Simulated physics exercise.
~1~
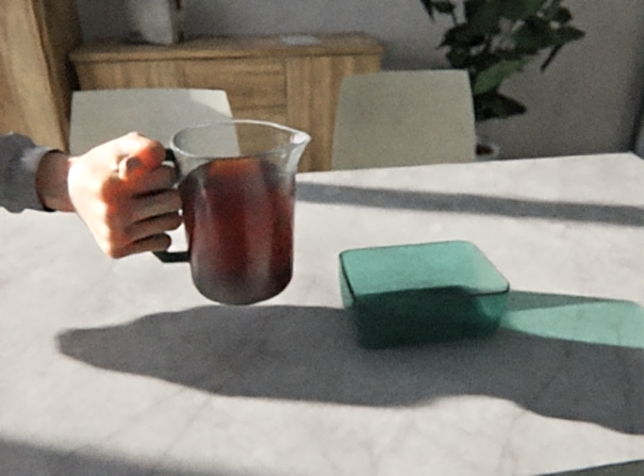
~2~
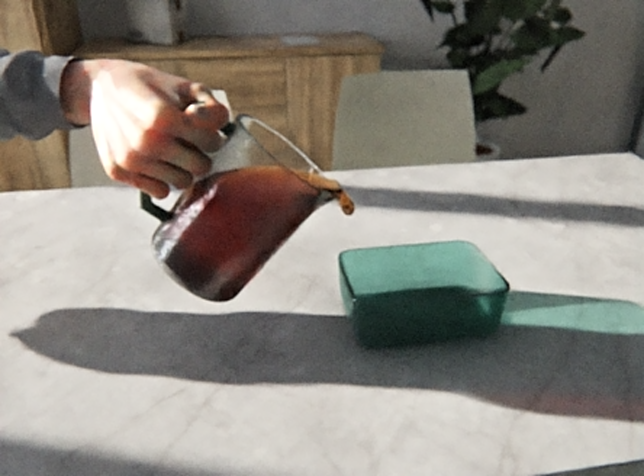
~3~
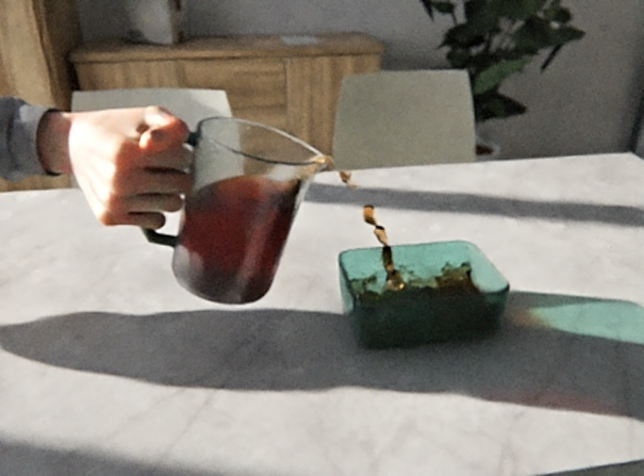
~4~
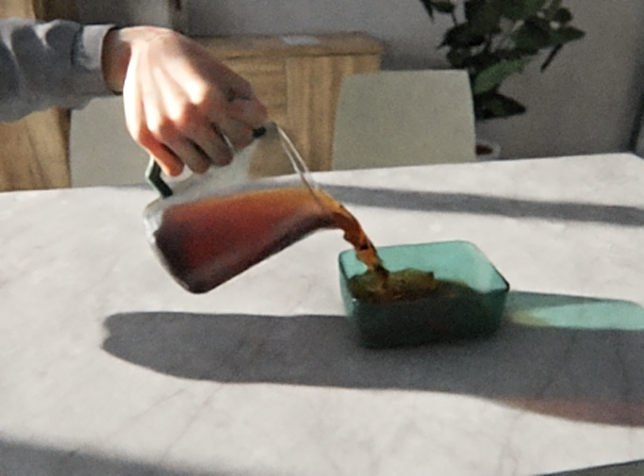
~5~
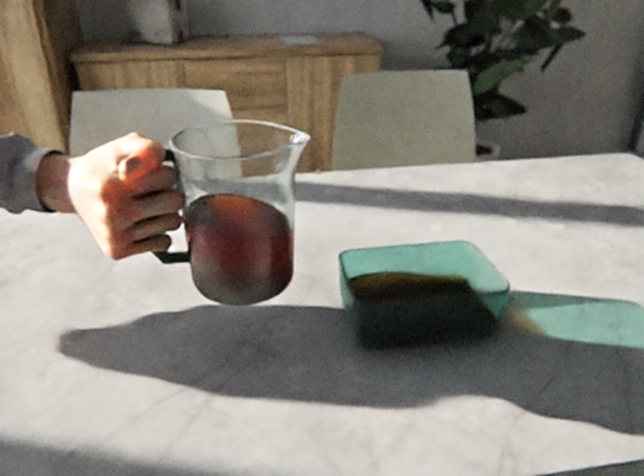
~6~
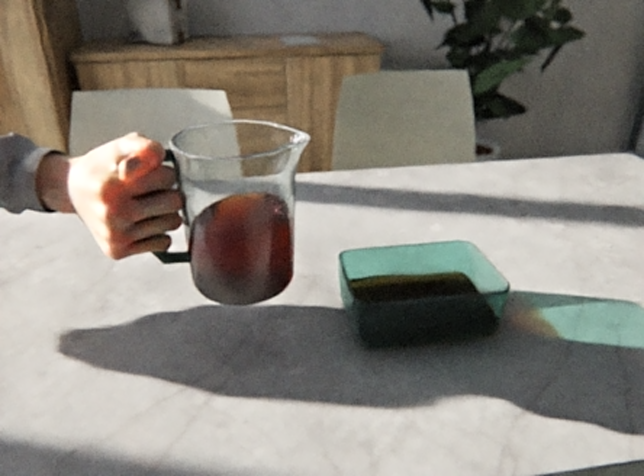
On a marble table, a hand pours tea from a jug into a green box twice, then levels it.
